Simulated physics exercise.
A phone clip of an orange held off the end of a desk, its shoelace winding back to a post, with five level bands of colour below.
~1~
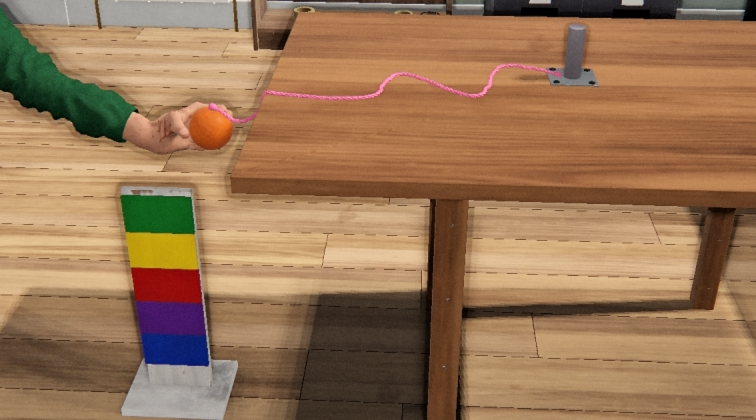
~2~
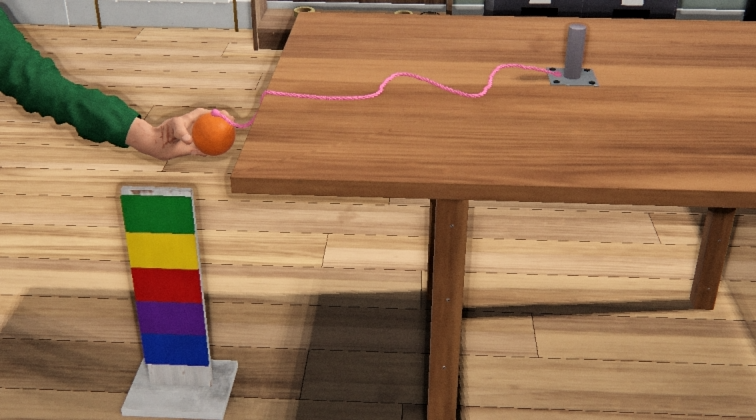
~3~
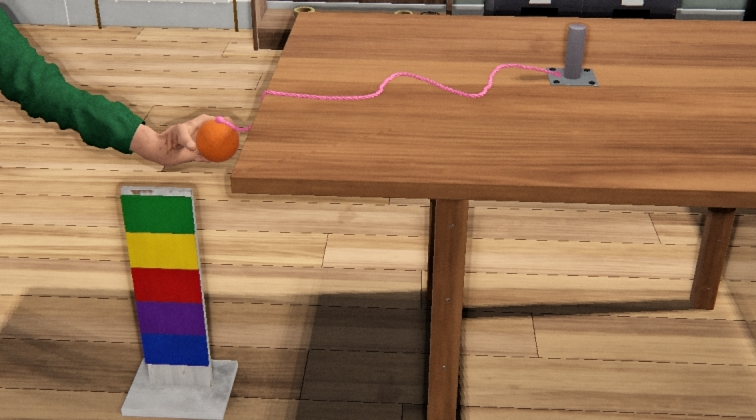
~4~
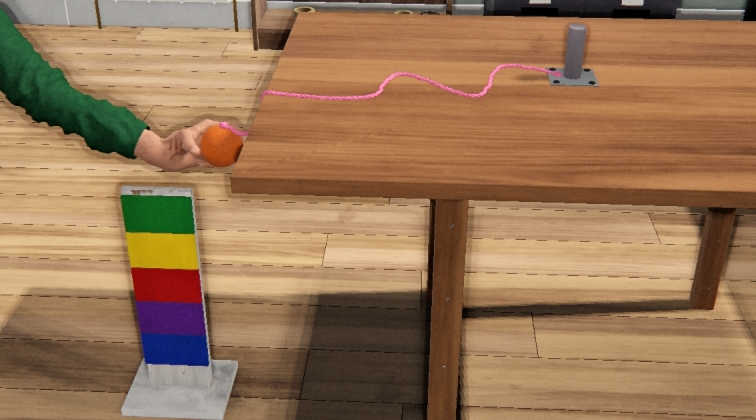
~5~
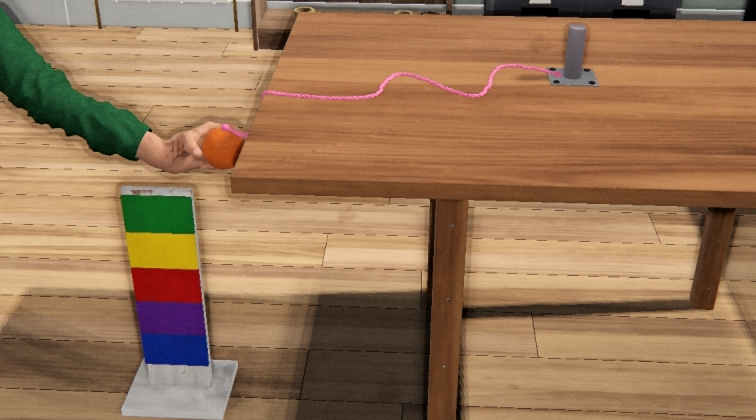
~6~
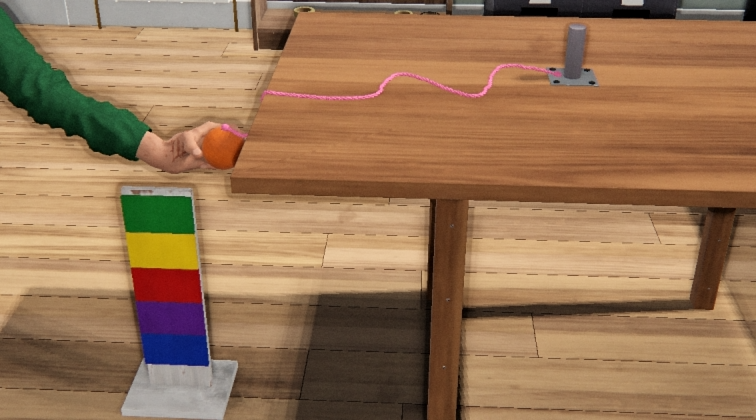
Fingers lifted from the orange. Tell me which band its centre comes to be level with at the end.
Its centre comes to be level with the red band.
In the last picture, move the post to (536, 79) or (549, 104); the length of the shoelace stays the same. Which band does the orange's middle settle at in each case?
For the first it would be purple, for the second purple.
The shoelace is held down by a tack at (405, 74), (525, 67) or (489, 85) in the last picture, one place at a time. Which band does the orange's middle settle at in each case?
In sequence it's green, then red, and lastly yellow.
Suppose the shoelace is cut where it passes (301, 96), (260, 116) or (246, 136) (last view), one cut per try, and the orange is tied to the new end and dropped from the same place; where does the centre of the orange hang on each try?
The pixels are (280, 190), (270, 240) and (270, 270), in the order of the tries.
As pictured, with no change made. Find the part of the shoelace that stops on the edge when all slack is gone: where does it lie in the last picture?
Go for the one at (381, 88).
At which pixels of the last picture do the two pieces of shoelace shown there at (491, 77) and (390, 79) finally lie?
First: (463, 78). Second: (295, 82).
Soon after, orange near (267, 258); level with yellow.
After that, orange near (297, 280); level with red.
In the end, orange near (279, 280); level with red. Its centre hangs level with the red band.
